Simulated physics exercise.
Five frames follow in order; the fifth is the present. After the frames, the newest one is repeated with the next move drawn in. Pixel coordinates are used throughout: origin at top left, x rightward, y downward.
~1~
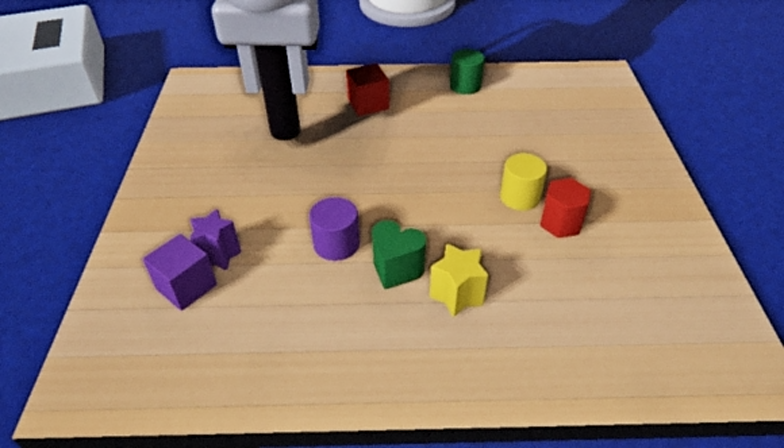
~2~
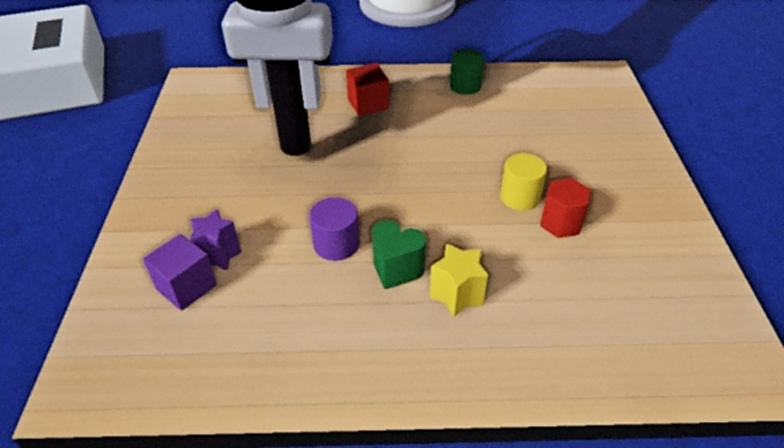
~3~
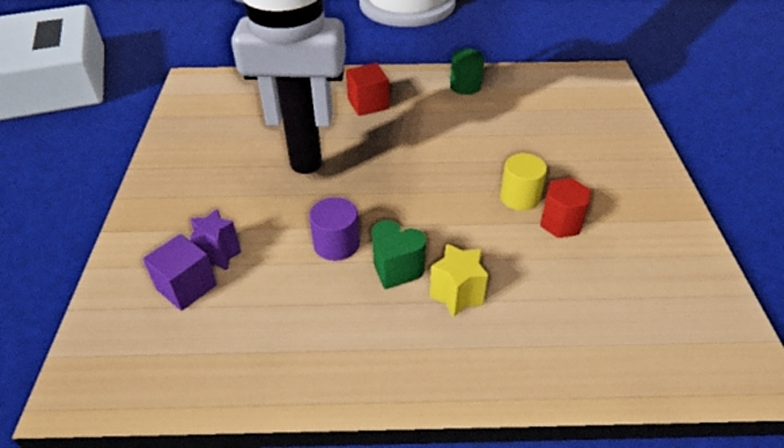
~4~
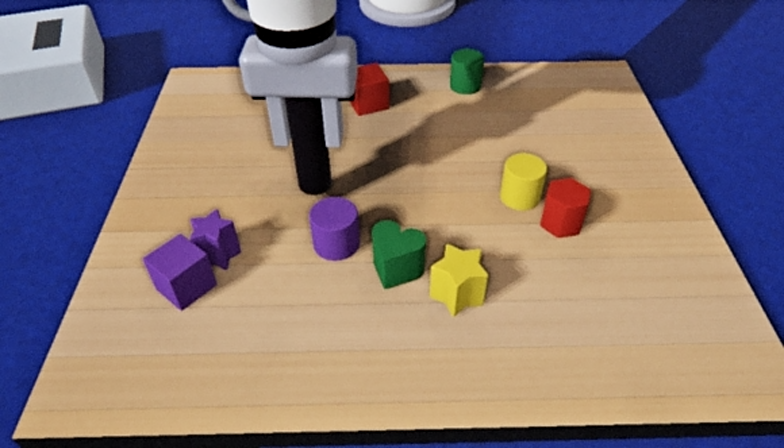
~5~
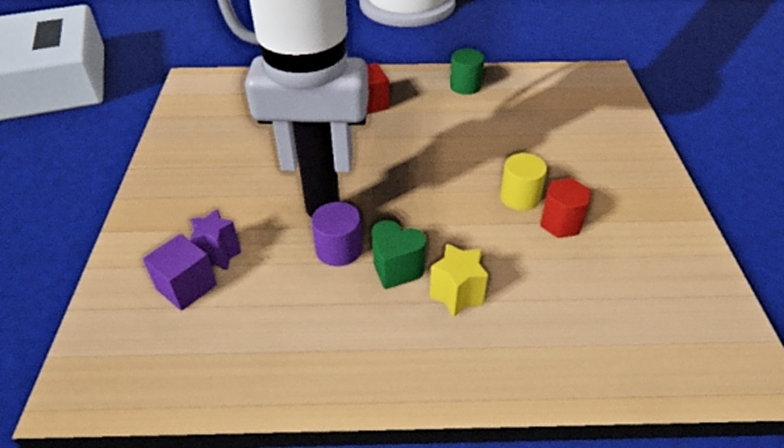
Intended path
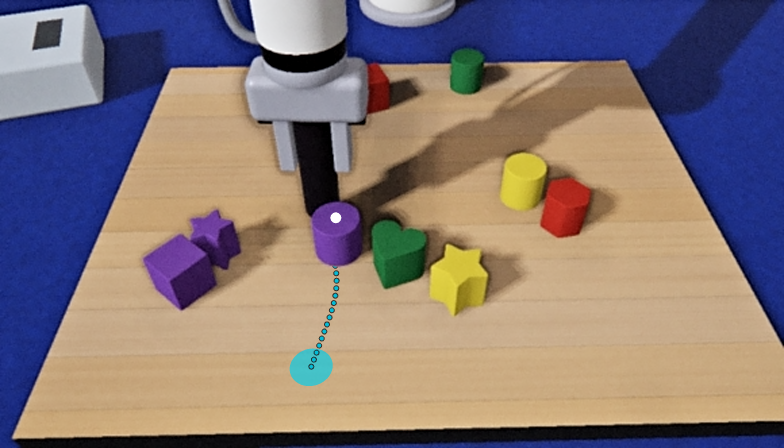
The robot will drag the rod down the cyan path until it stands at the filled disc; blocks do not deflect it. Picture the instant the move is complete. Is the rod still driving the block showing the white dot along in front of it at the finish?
In short: No.
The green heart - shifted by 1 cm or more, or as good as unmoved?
Once the rod is done, the green heart remains in the old spot.
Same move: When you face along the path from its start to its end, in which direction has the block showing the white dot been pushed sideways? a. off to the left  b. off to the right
a.
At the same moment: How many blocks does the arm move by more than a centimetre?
Expect one.
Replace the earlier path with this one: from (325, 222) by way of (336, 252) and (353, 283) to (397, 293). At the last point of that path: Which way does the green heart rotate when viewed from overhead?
The twist is anticlockwise.
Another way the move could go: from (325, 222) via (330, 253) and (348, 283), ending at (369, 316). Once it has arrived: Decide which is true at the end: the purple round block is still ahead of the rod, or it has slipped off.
By then it is in front of the rod.
Drawn move, from (325, 222) over (336, 287) to (311, 367); the dot is on the purple round block.
The first path, step by step. One third of the way, rod (334, 251); purple round block (357, 260).
Two thirds of the way, rod (330, 300); purple round block (373, 293).
At the end, rod (309, 355); purple round block (373, 294); green heart still.
